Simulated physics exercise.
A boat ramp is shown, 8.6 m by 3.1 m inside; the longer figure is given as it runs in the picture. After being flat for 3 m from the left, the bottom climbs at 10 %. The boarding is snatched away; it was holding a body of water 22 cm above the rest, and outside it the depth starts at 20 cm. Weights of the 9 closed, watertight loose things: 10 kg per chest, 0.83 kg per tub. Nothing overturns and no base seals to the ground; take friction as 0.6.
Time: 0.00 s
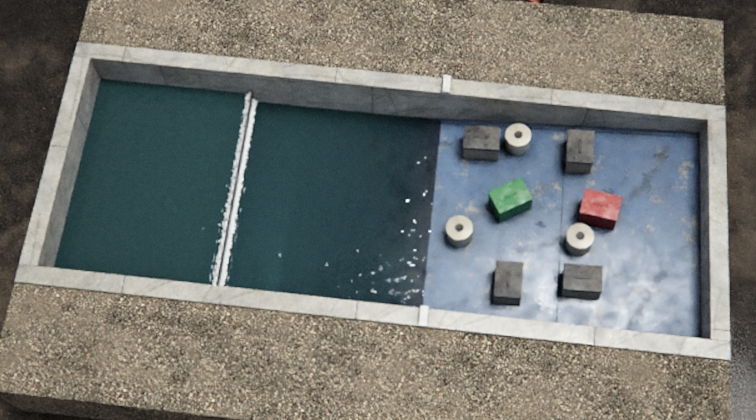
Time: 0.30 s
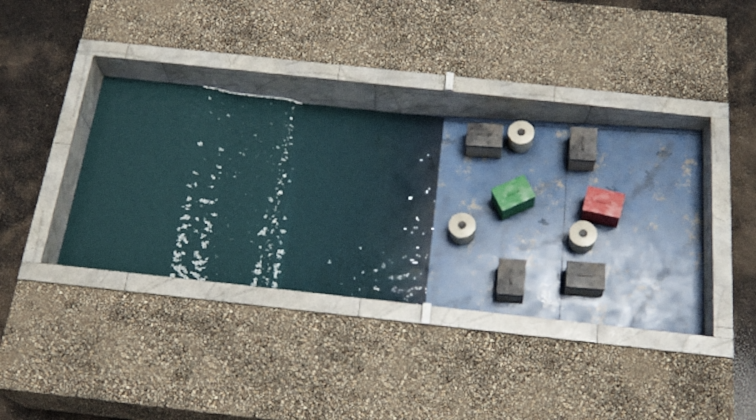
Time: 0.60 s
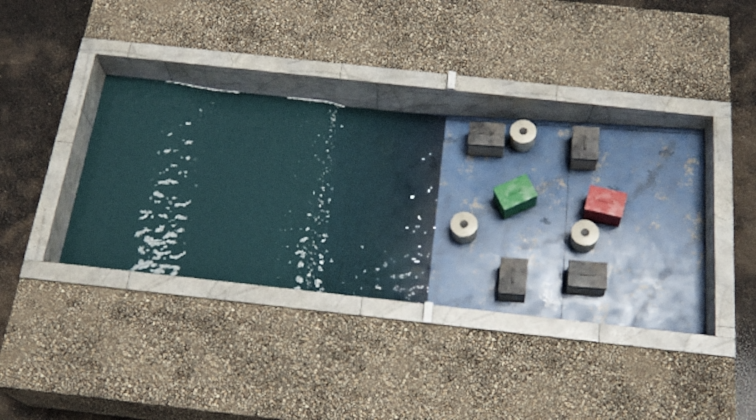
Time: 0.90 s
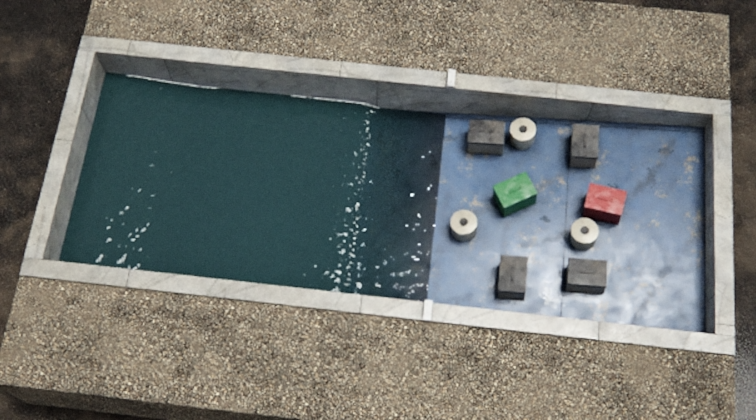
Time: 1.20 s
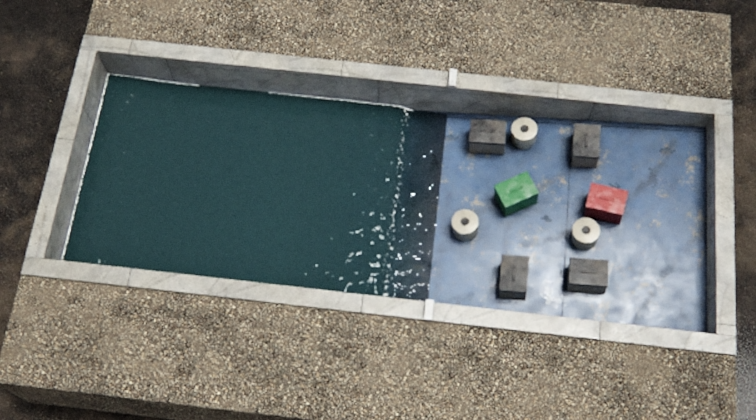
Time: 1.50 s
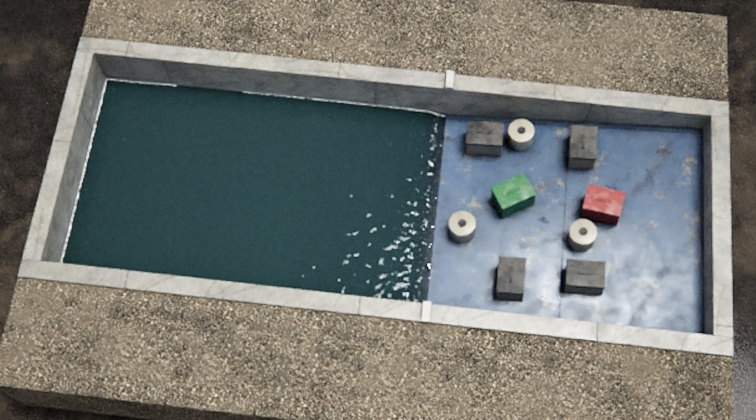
A white, foamy line across dark green water breaks into two speckled bands, one drifting left and thinning out at the far wall, the other moving right to the edge of the bluish floor. Seen from high above at a slight tilt, with the view shifting barely, a long pale-walled basin sits in gravelly ground. On its right, green and red chests, four dark grey blocks and three whitish cylinders stay put.
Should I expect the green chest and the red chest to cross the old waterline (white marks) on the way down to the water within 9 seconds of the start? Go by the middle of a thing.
Take the green chest first: It goes beyond the marks; the red chest ends up on the near side.
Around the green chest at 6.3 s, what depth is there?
Roughly 5 cm deep.
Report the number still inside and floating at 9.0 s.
Count at that moment: 6.
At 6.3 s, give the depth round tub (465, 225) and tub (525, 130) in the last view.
Depth approx. 4 cm / 5 cm.
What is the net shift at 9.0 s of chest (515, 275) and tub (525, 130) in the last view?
Respectively 150 and 200 cm.
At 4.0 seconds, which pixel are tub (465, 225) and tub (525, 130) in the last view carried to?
Roughly (577, 219), then roughly (560, 134).
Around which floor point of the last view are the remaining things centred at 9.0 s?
Near (451, 207).
After 2.1 s the green chest is near (516, 191), 0.0 m from its start, aground; the red chest is near (607, 200), 0.0 m from its start, aground; 0 of 9 are over the mark; 0 afloat.
After 4.0 s the green chest is near (555, 203), 0.5 m from its start, afloat; the red chest is near (607, 200), 0.0 m from its start, aground; 0 of 9 are over the mark; 6 afloat.
After 6.3 s the green chest is near (482, 212), 0.5 m from its start, aground; the red chest is near (607, 200), 0.0 m from its start, aground; 1 of 9 are over the mark; 4 afloat.
After 9.0 s the green chest is near (411, 207), 1.4 m from its start, afloat; the red chest is near (607, 200), 0.0 m from its start, aground; 6 of 9 are over the mark; 6 afloat.
